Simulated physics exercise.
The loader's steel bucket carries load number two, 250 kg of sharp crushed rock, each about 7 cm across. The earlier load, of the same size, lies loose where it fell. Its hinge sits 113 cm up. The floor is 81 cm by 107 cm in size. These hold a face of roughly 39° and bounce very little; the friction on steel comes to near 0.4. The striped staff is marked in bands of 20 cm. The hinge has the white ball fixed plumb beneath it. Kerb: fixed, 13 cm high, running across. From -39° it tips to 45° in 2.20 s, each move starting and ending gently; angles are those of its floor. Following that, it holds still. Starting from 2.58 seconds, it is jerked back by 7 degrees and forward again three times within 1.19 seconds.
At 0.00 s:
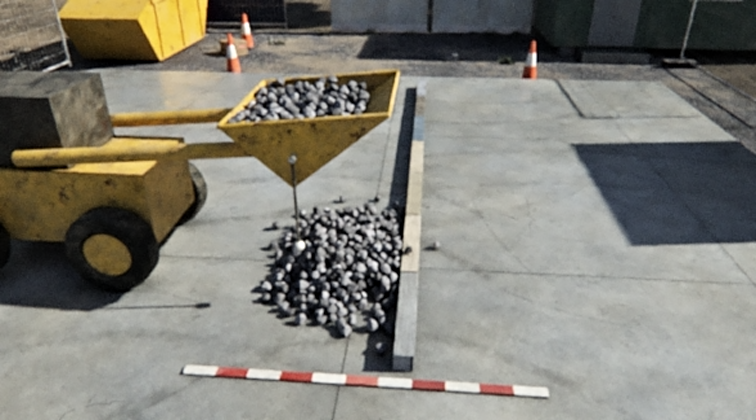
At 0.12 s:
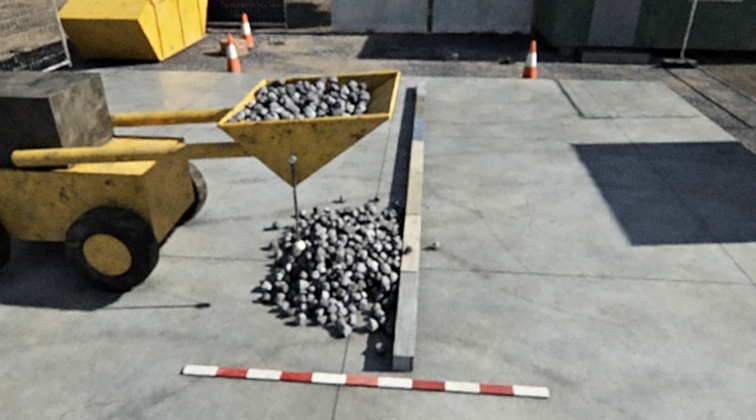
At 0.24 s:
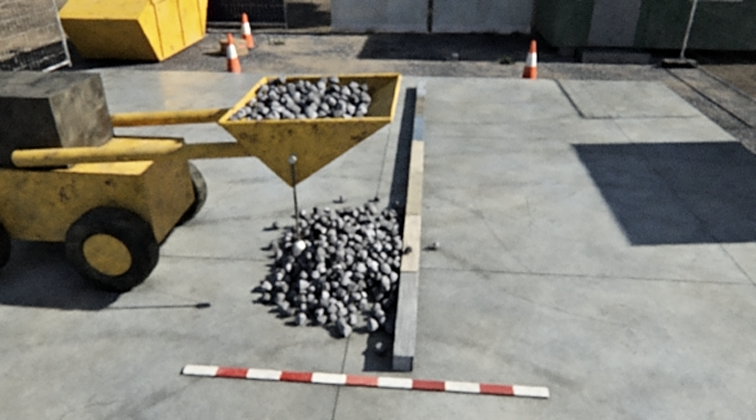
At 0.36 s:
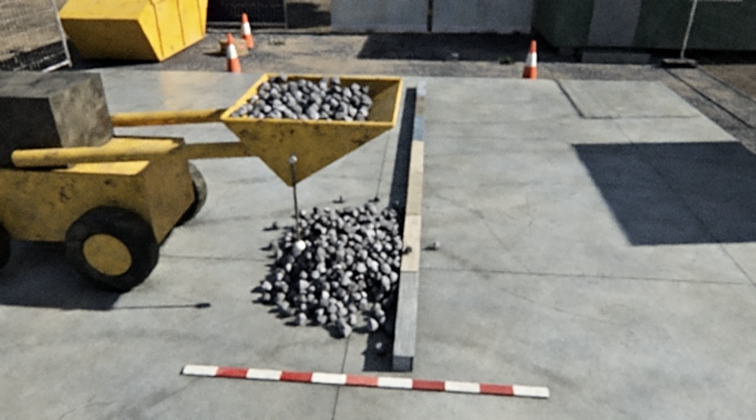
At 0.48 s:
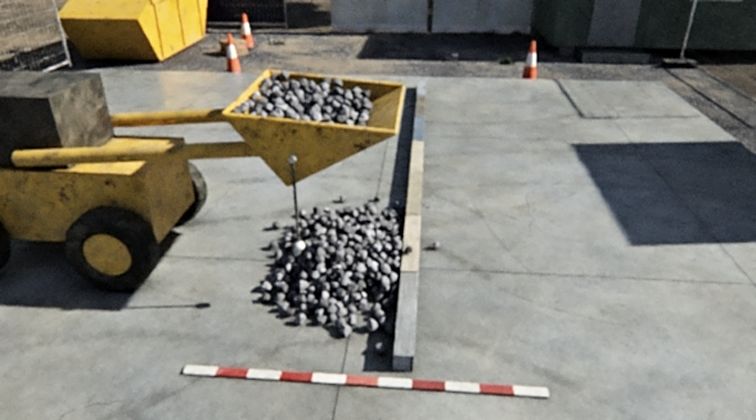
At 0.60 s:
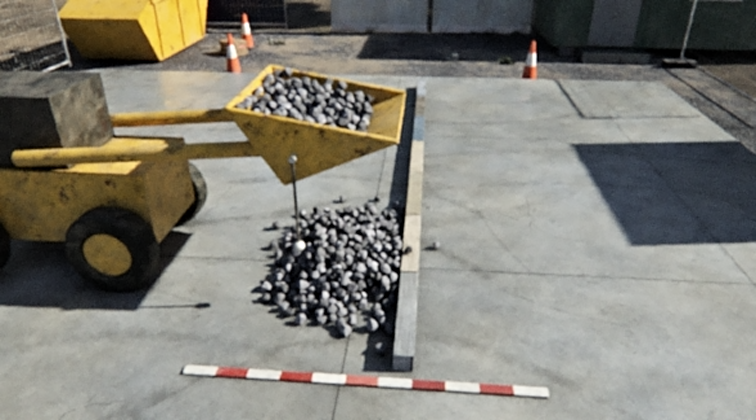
A yellow loader's bucket, heaped with grey stones, tilts slowly and slightly forward, its right lip dipping and its back edge rising while the stones shift a little inside. The loader stands at left on a sunlit concrete yard, seen from above, with a loose grey stone pile beside a low kerb, a red-and-white striped bar in front, and orange cones behind. The machine's wheels, the pile and the camera stay still.
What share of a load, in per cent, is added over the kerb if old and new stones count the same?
I would say 38 percent.
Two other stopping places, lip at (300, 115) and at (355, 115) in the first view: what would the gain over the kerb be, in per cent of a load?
First place: Roughly 0 %; second place: Roughly 10 %.
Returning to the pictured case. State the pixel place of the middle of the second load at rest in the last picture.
Their centre ends up near (403, 249).
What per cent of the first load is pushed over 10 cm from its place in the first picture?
Close to 0 per cent.
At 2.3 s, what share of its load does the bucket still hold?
Roughly 10 per cent of its load.
After 1.6 s the floor is at 32°; in per cent of one load, 99 in the bucket, 101 on this side of the kerb; the foremost stones are at (404, 256).
After 2.3 s the floor is at 45°; in per cent of one load, 9 in the bucket, 171 on this side of the kerb, 20 over the kerb; the foremost stones are at (474, 261).
After 4.2 s the floor is at 45°; in per cent of one load, 0 in the bucket, 162 on this side of the kerb, 38 over the kerb; the foremost stones are at (530, 259).
After 6.8 s the floor is at 45°; in per cent of one load, 0 in the bucket, 162 on this side of the kerb, 38 over the kerb; the foremost stones are at (530, 259). Net gain over the kerb, 38.
